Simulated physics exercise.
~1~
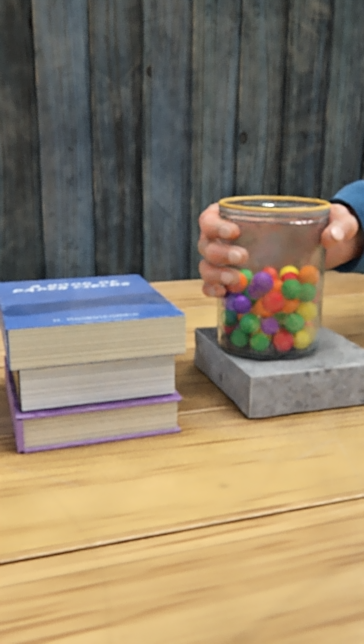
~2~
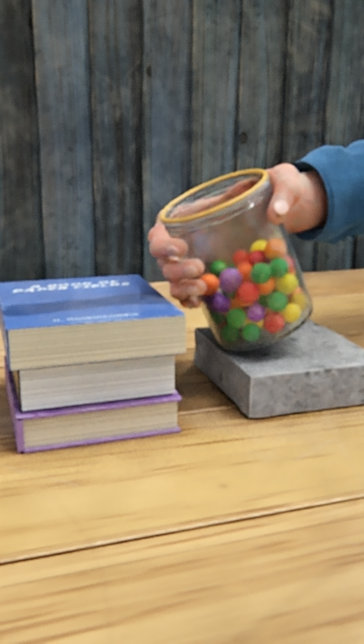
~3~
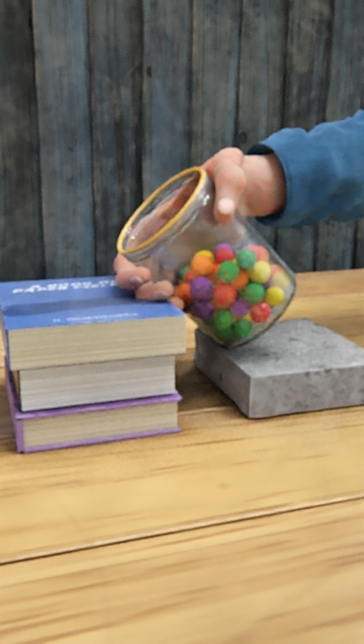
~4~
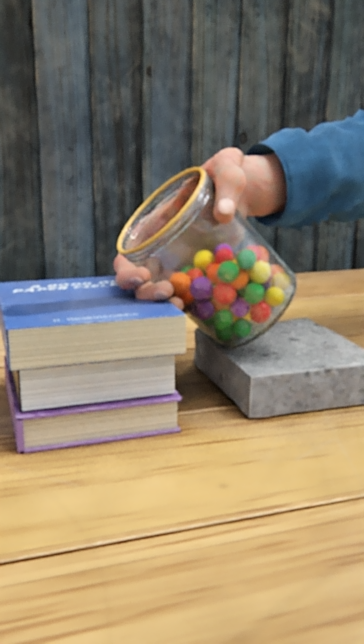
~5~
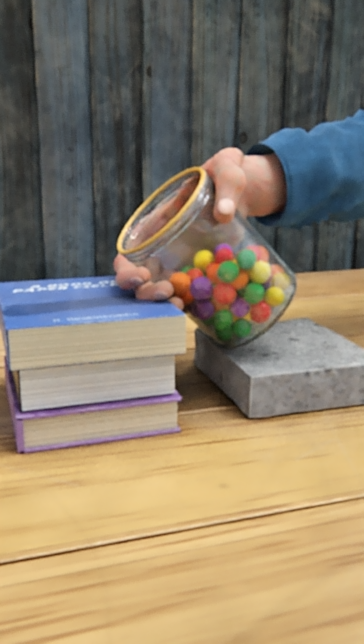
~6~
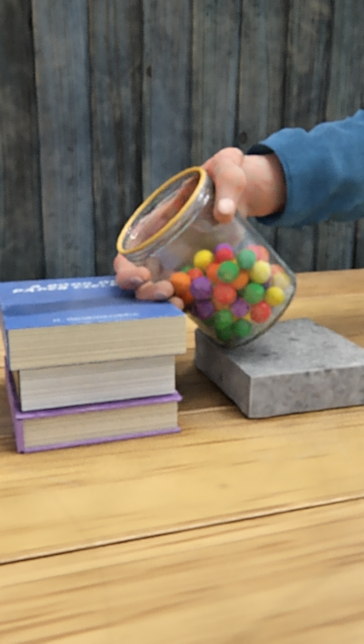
On a wooden table, a hand lifts one side of a glass jar of colourful balls standing on a grey slab and tilts it left towards a stack of three books, until it leans steadily against the books, still held, with all the balls inside.
